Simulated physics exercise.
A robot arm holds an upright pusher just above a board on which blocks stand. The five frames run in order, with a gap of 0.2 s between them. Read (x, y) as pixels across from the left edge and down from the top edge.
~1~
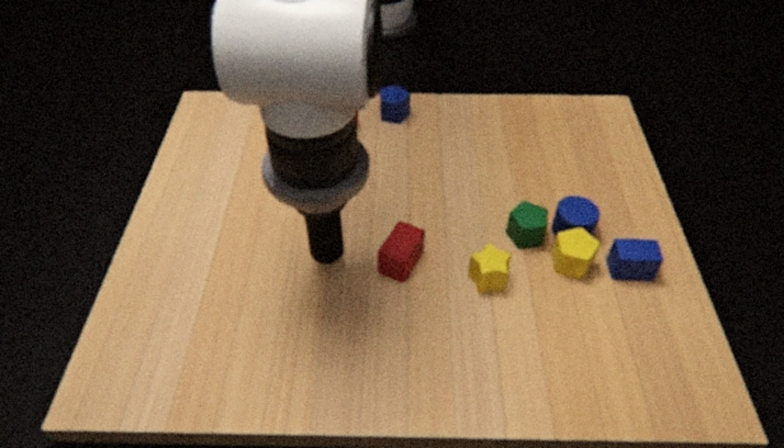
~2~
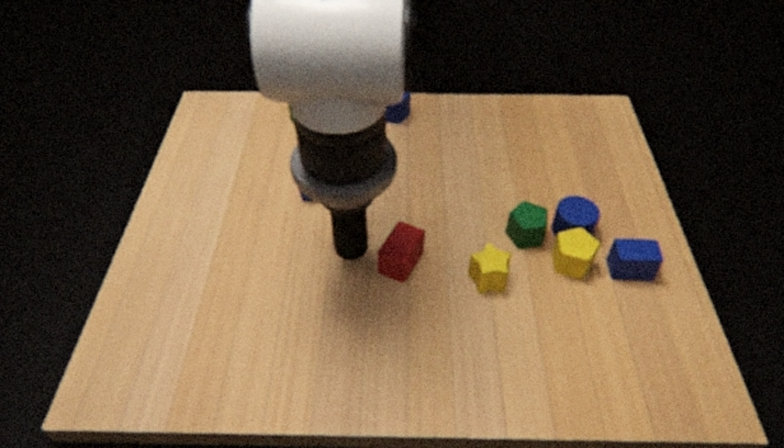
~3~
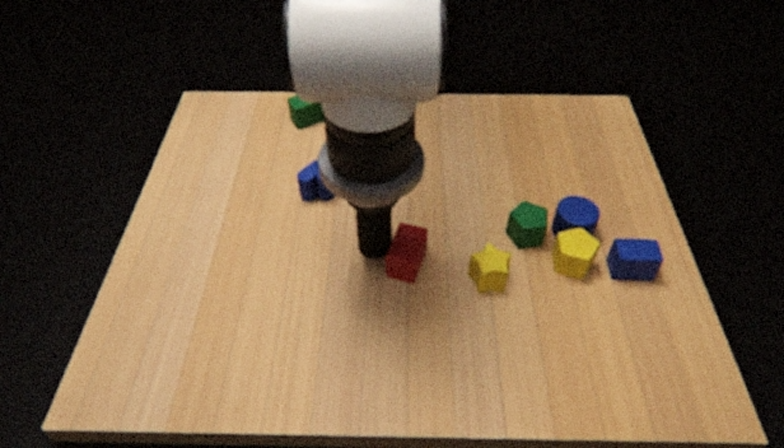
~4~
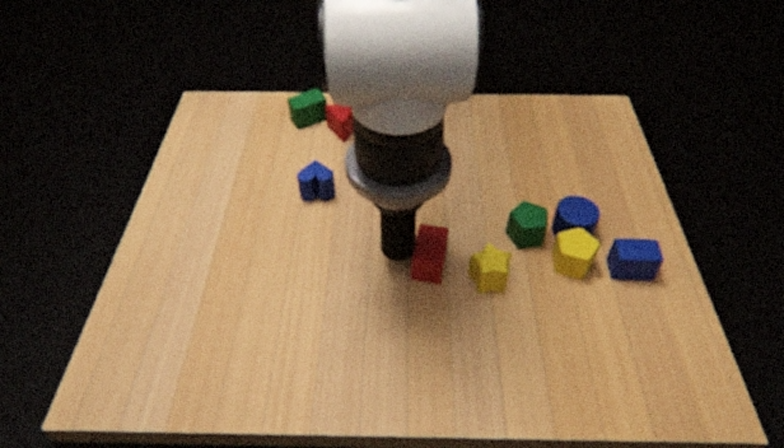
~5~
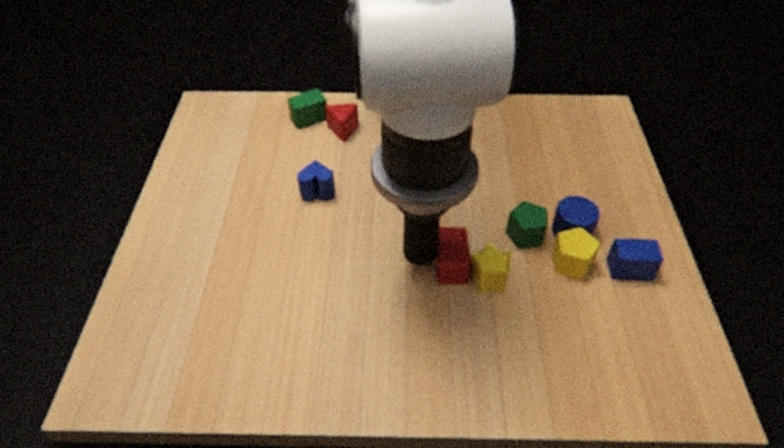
On a wooden board, a robot arm pushes a red block right beside a yellow star.
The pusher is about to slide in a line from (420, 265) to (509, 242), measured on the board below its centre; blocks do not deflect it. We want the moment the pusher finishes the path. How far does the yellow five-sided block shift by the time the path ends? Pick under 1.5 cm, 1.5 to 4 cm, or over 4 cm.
Under 1.5 cm.
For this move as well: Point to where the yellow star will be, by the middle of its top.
It comes to (535, 273).
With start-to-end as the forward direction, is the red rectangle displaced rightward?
Short answer: Yes.
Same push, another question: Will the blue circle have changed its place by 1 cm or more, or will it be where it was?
It will be resting on its spot.
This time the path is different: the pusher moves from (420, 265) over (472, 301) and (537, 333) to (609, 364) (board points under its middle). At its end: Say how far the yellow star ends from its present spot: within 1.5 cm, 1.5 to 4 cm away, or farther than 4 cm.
Between 1.5 and 4 cm.
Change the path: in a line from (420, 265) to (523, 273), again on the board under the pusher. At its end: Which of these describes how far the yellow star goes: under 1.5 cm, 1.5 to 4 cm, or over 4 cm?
It is going to finish beyond 4 cm from where it is now.
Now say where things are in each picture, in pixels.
The first picture shows lower end of the pusher at (327, 251), tops of blocks, red rectangle at (402, 240), yellow star at (492, 258), green five-sided block at (531, 214), yellow five-sided block at (578, 242), blue circle at (579, 209).
The second picture shows pusher at (351, 247), blocks as before.
The third picture shows pusher at (375, 246), red rectangle at (407, 241).
The fourth picture shows pusher at (398, 248), red rectangle at (431, 243).
The fifth picture shows pusher at (420, 253), red rectangle at (454, 245), yellow star at (492, 258), green five-sided block at (531, 214), yellow five-sided block at (578, 242), blue circle at (579, 209).
What follows on the original path. Halfway along, pusher at (467, 240); red rectangle at (500, 246), turned 55° clockwise; yellow star at (525, 267).
At the end, pusher at (511, 230); red rectangle at (517, 248), turned 70° clockwise; yellow star at (535, 273), turned 15° clockwise; green five-sided block at (542, 211); yellow five-sided block not moved; blue circle not moved.
